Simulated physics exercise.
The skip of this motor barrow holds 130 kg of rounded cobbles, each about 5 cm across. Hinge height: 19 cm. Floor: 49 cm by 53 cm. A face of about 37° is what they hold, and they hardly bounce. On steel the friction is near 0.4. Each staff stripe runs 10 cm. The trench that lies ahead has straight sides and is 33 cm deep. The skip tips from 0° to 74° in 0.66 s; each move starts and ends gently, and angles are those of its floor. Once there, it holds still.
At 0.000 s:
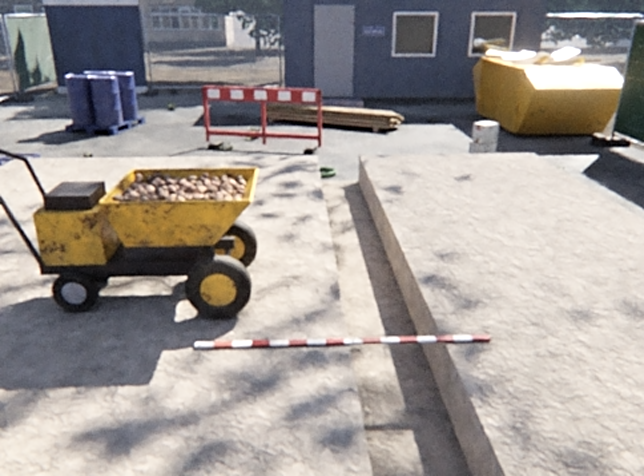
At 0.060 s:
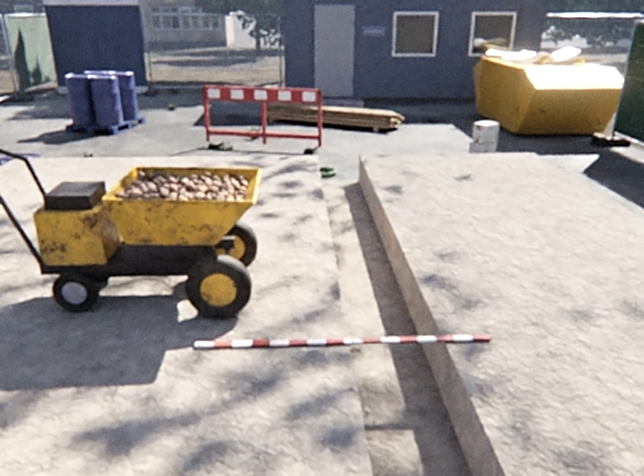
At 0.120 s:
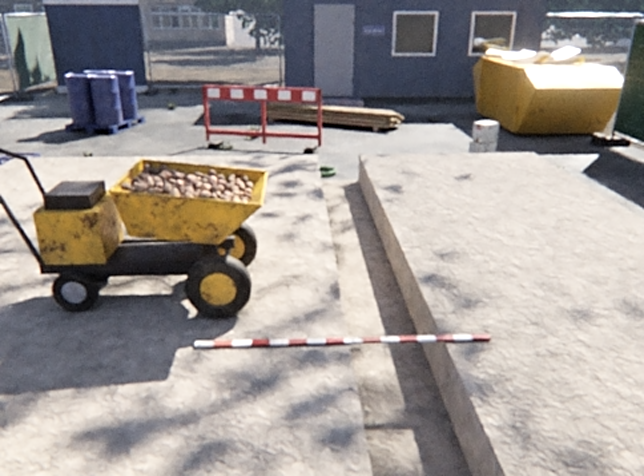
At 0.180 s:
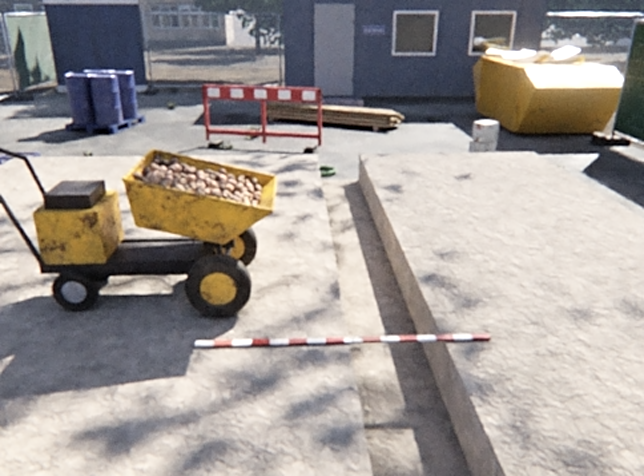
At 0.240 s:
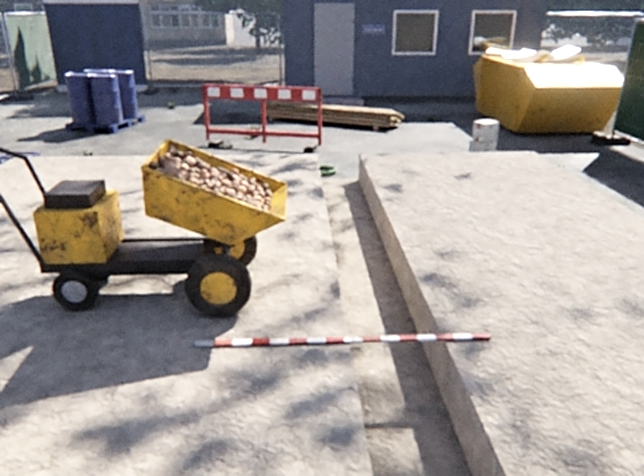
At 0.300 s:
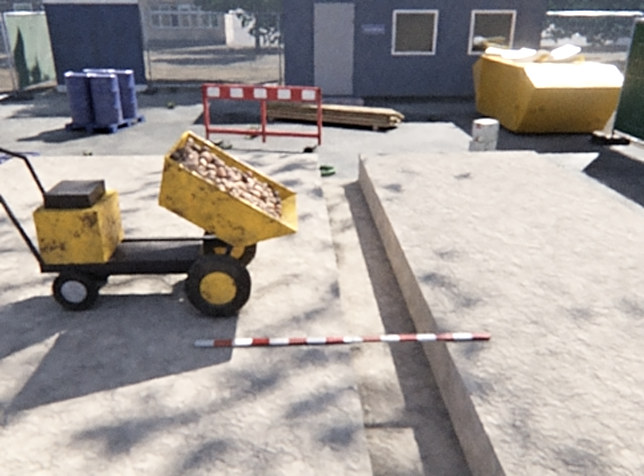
A yellow motor barrow tilts its skip of rounded cobbles steadily toward the right.
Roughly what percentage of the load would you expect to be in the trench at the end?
I'd expect around 86 per cent.
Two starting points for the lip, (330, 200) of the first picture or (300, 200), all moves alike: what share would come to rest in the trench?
First some 60, then 95 per cent.
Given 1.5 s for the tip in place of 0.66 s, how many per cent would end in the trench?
I'd put it at some 80 in a hundred.
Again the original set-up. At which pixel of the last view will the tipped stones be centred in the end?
Their centre sits close to (378, 324).
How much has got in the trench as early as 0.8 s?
I'd put it near 30 per cent.
After 0.5 s the floor is at 63°; 100 % in the skip; the foremost stones are at (313, 247).
After 0.8 s the floor is at 74°; 57 % in the skip, 11 % short of the trench, 32 % in the trench; the foremost stones are at (386, 333).
After 1.1 s the floor is at 74°; 11 % in the skip, 14 % short of the trench, 76 % in the trench; the foremost stones are at (417, 330).
After 3.1 s the floor is at 74°; 0 % in the skip, 14 % short of the trench, 86 % in the trench; the foremost stones are at (410, 315).
